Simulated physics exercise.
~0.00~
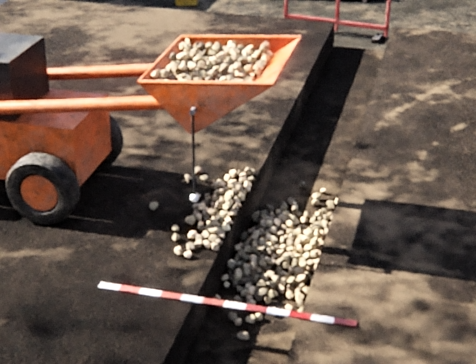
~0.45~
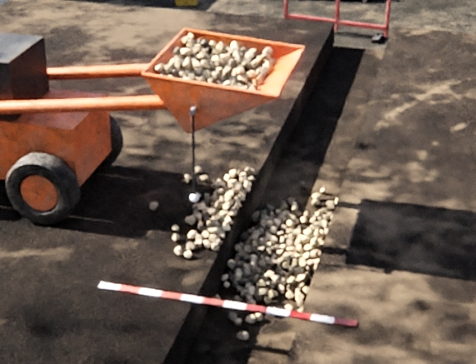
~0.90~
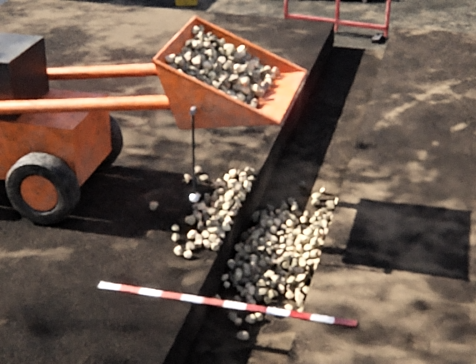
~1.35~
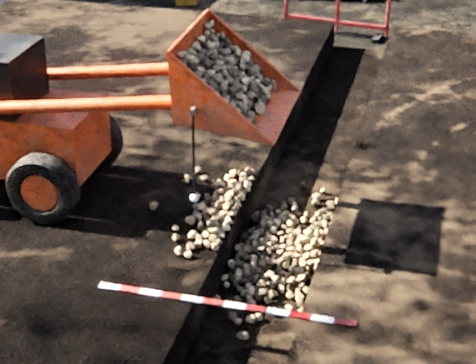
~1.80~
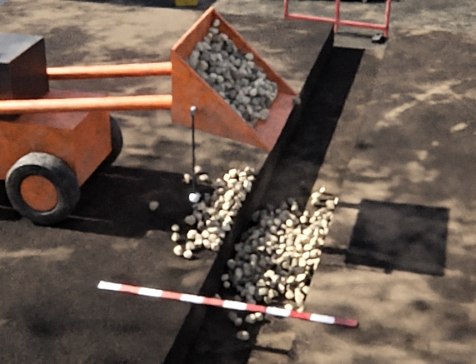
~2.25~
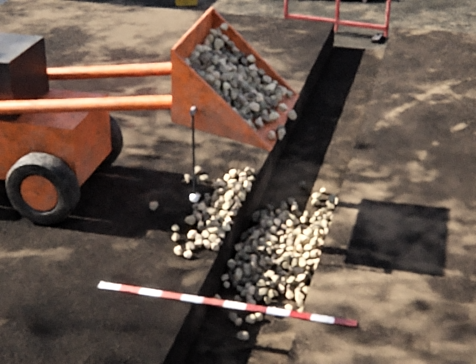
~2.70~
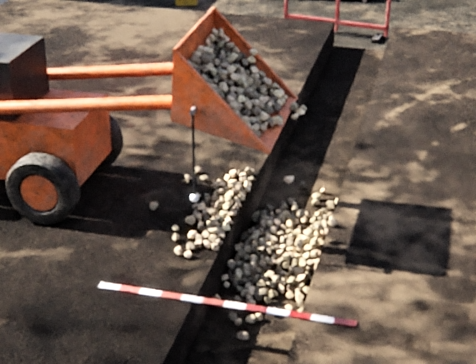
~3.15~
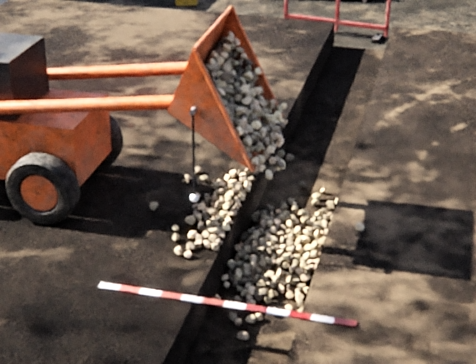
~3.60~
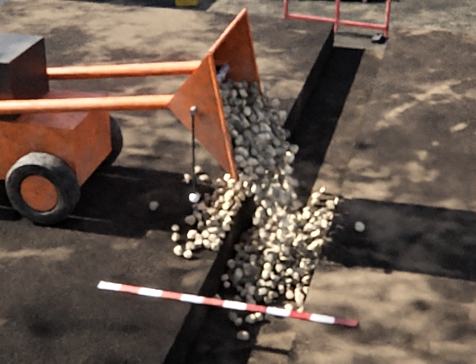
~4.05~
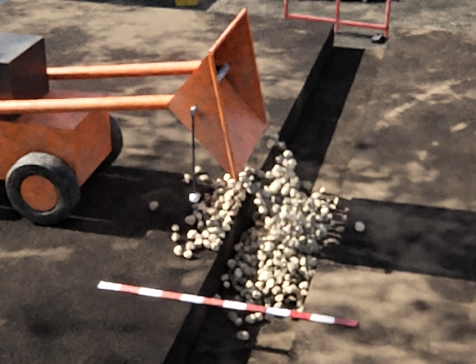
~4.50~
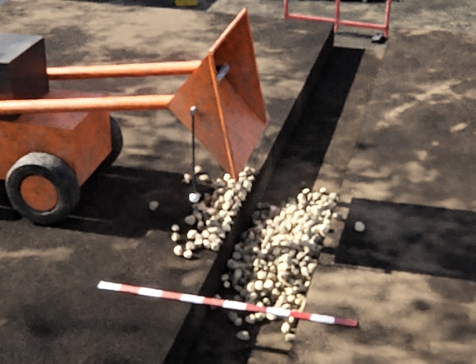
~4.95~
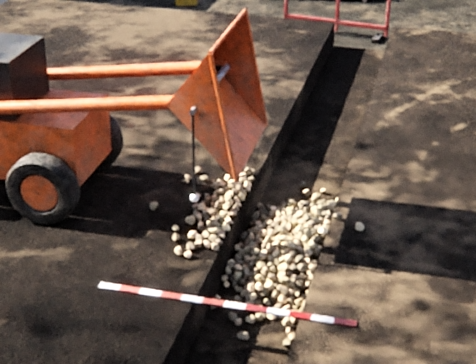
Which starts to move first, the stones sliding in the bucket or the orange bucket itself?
The orange bucket moves first. It is already tipping before the stones begin to slide inside it.
The orange bucket of a wheeled loader, filled with pale stones, begins to tip down toward a dark trench where an earlier load already lies, partly on the near edge and partly inside. It tilts until its floor slopes slightly, then pauses while a few stones slip at the lip. Then it tips again, much more steeply, and the stones pour out in a thick stream into the trench. The bucket stays steeply tilted and empty, with a larger heap resting in the trench and the patch on the near edge still there.
